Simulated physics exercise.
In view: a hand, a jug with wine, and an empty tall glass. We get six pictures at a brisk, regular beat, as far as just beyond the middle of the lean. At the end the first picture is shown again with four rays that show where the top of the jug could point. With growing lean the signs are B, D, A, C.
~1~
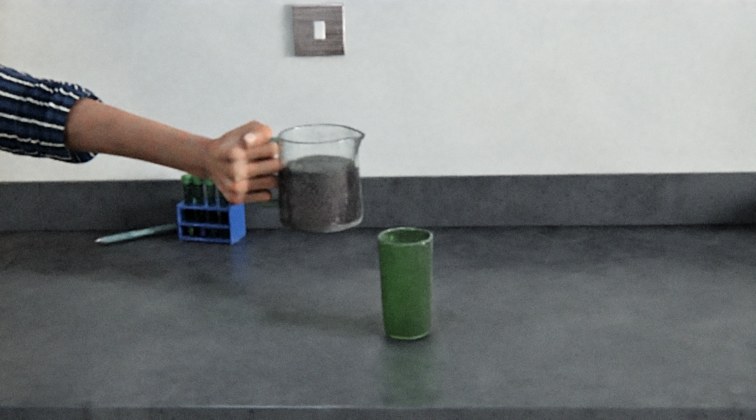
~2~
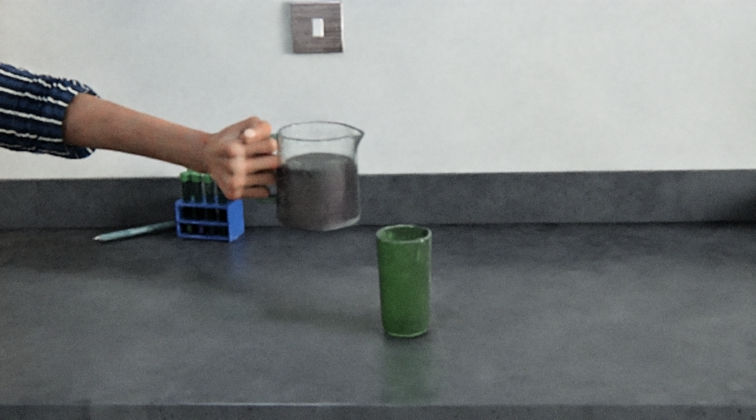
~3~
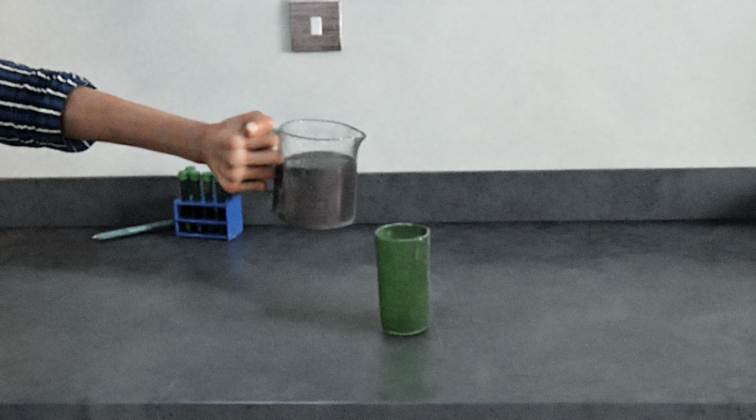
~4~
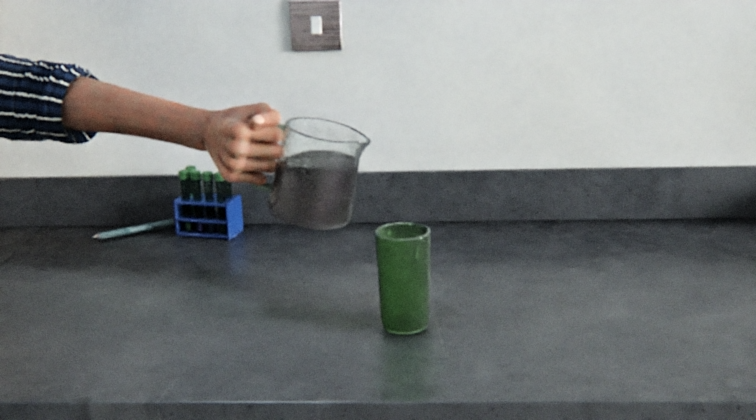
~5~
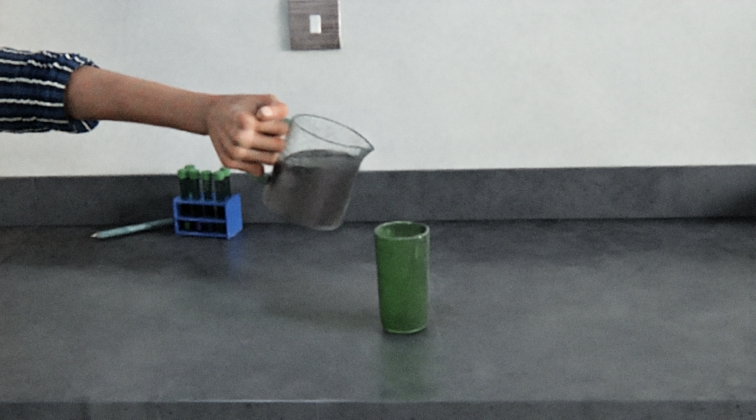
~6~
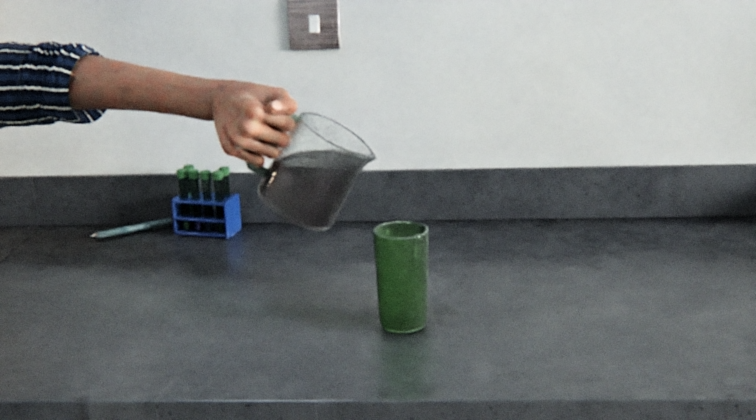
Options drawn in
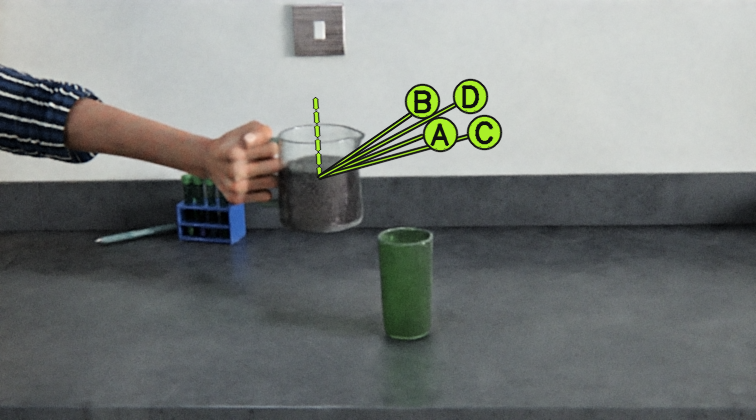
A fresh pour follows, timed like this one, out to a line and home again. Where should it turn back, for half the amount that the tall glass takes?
D beats the others.
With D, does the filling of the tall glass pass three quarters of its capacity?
No, less.
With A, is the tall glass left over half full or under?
Over half.
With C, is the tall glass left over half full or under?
Over.
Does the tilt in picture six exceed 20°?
Yes.
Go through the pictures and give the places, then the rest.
The first picture shows upright, lip at (363, 135); rim of the tall glass round (405, 235); nothing has left yet.
The second picture shows upright, lip at (363, 134); nothing has left yet.
The third picture shows tipped about 6°, lip at (365, 136); nothing has left yet.
The fourth picture shows tipped about 13°, lip at (369, 141); nothing has left yet.
The fifth picture shows tipped about 22°, lip at (373, 148); nothing has left yet.
The sixth picture shows tipped about 31°, lip at (375, 157); nothing has left yet.
On the marked copy, A at (422, 136); B at (410, 114); C at (468, 136); D at (455, 104).
With A, the tall glass ends with about 70 % of what it can hold.
With B, the tall glass ends with about 32 % of what it can hold.
With C, the tall glass ends with about 90 % of what it can hold.
With D, the tall glass ends with about 51 % of what it can hold.
